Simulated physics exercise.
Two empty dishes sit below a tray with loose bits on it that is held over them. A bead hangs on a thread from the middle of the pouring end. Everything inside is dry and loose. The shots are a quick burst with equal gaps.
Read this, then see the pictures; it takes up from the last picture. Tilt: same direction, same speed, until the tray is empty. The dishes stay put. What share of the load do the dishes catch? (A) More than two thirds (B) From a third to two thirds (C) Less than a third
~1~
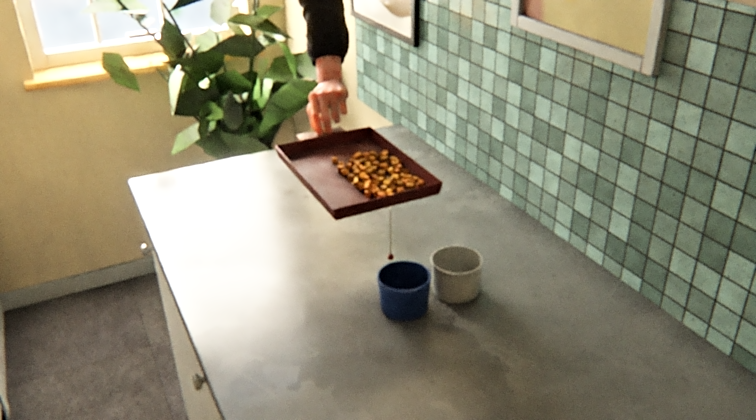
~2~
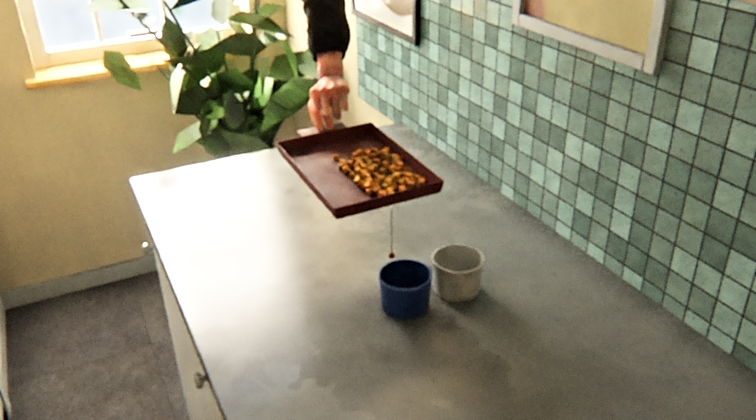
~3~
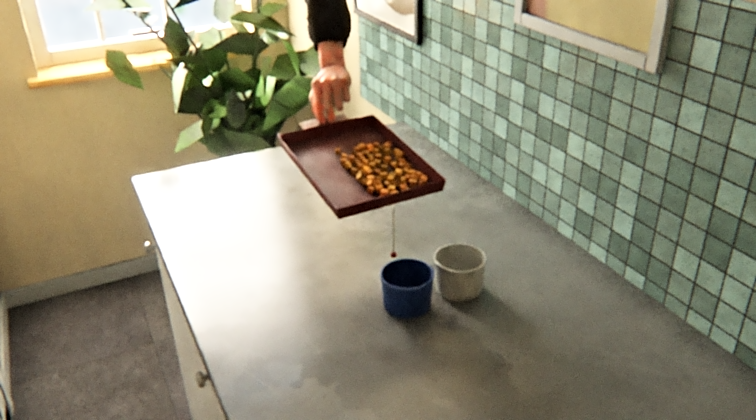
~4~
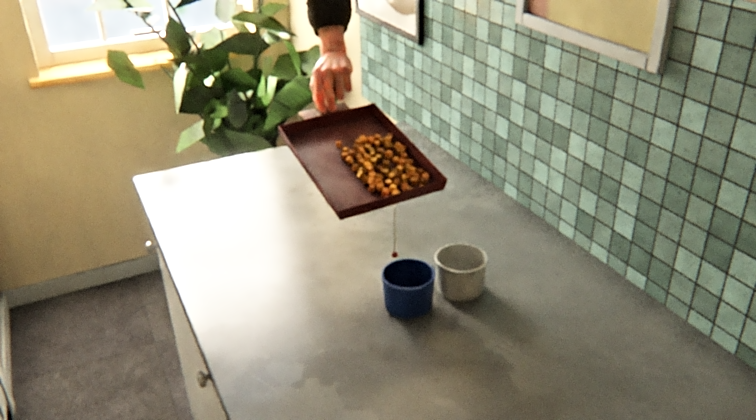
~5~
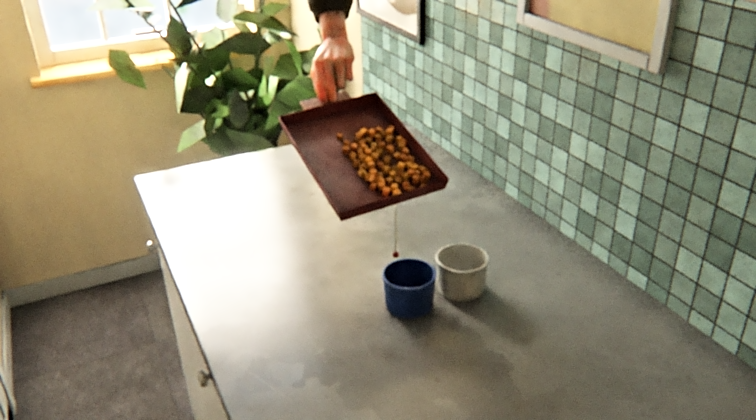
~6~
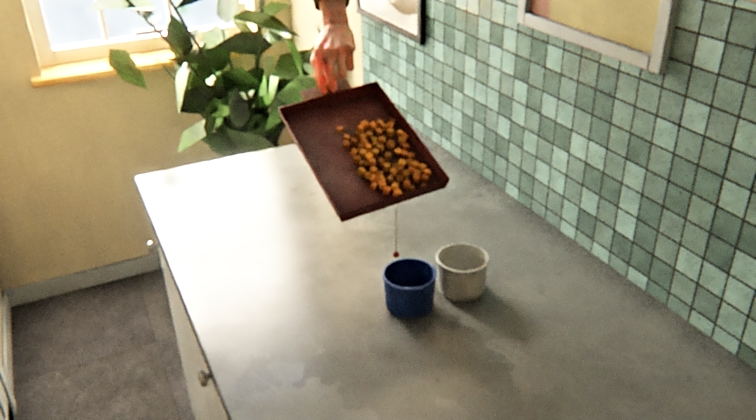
C.
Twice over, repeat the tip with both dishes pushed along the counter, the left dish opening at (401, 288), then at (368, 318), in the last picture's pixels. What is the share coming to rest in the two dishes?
First position: Some 60 %; second position: Some 20 %.
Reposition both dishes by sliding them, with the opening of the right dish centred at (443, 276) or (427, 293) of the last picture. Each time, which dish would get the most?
Going by the two tries in order: The left-placed dish, then the right-placed dish.
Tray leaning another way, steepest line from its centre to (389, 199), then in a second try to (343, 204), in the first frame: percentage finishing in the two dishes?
About 40 % and 0 %.
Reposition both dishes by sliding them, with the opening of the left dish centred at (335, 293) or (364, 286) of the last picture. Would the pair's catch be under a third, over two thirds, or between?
The earlier try, one to two thirds; the later try, one to two thirds.
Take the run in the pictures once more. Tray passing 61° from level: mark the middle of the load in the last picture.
Somewhere about (386, 187).
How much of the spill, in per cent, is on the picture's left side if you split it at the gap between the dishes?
I'd put it at close to 70 per cent.
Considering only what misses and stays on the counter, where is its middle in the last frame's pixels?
Centre, final frame: Roughly (389, 334).
Shortly afterwards, tray tipped steeply; the whole lot on the tray.
Next, tray tipped right over; the whole lot on the tray.
Some moments later, tray tipped past a quarter turn; a little in the left dish; the bulk outside both.
In the end, tray tipped past a quarter turn; a little in the left dish; none at all in the right dish; the bulk outside both.
